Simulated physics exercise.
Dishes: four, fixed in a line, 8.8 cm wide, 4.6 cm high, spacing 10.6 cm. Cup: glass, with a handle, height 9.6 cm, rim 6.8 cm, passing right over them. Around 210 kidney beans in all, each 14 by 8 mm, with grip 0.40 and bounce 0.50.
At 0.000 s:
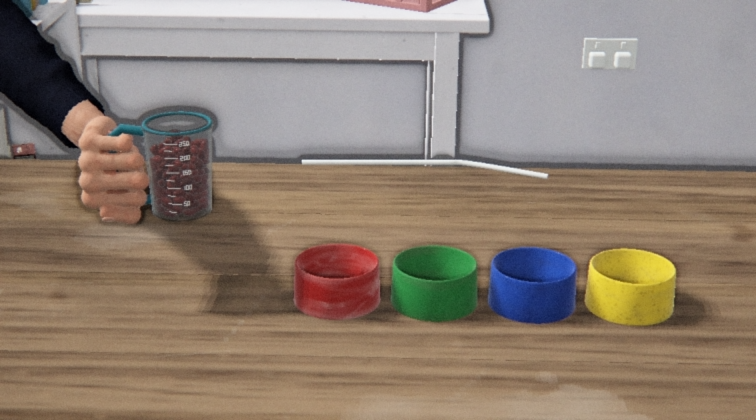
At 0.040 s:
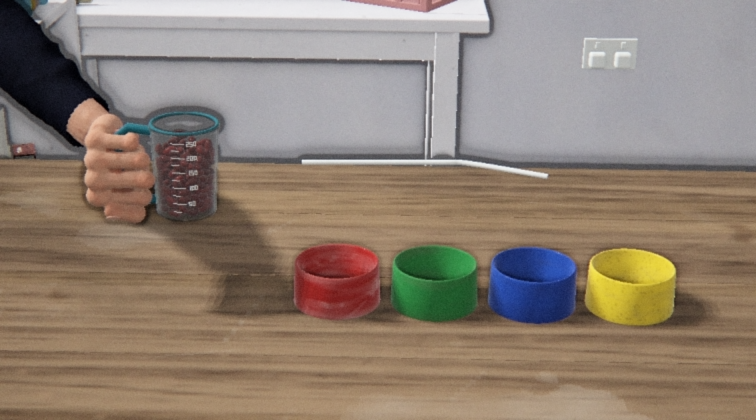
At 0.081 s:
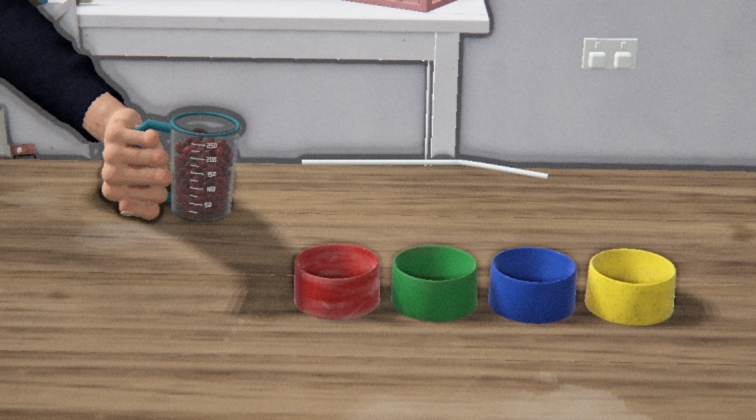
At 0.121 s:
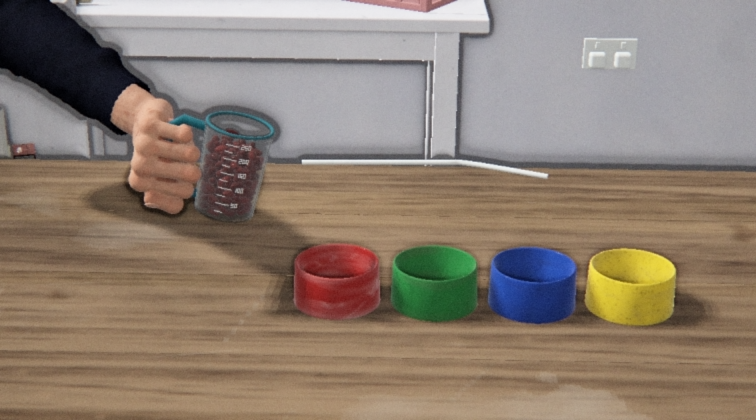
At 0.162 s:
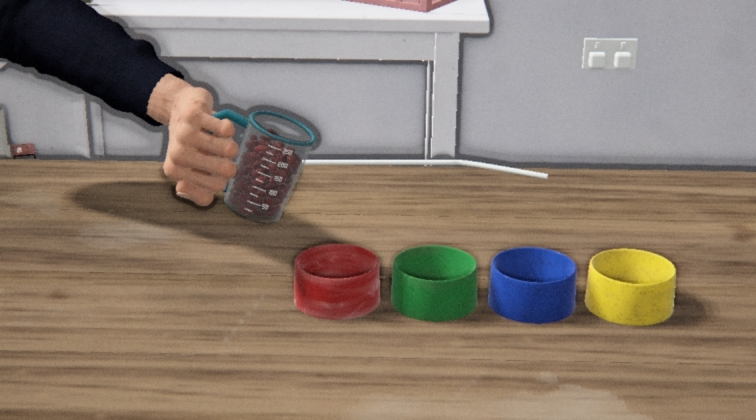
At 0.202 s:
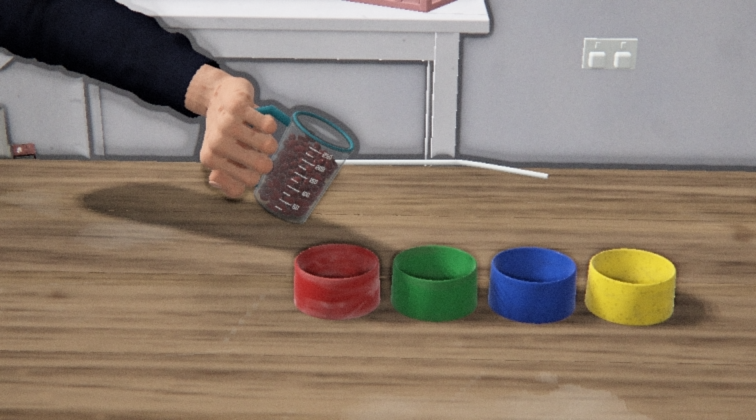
On a wooden table, a hand moves a cup of beans right, tilting it rightward.
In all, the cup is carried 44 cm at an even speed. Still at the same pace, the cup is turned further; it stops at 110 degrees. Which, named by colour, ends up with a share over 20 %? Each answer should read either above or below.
Red - below, blue - below, green - below, yellow - below, counter - above.
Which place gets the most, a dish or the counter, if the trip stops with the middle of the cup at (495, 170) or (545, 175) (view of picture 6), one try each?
The largest share ends at blue first and at yellow second.
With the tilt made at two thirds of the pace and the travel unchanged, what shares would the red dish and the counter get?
Then: Red 0, counter 30.
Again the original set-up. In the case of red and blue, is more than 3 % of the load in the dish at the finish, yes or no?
Note - red negative, blue negative.
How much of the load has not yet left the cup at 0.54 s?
That would be some 95 per cent.
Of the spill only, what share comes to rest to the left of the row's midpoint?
Near 0 percent ends up there.
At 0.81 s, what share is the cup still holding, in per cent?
It comes out close to 0 per cent.
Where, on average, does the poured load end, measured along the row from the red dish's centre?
Near 48 cm, shifted toward increasing x.
Then, at 0.41 s, tilt 72 degrees; cup holds 100 %.
After 0.54 s, tilt 99 degrees; cup holds 95 %.
Then, at 0.81 s, tilt 110 degrees; cup holds 0 %, yellow 10 %.
At rest (2.2 s), red 0 %, blue 0 %, green 0 %, yellow 10 %, counter 90 %.
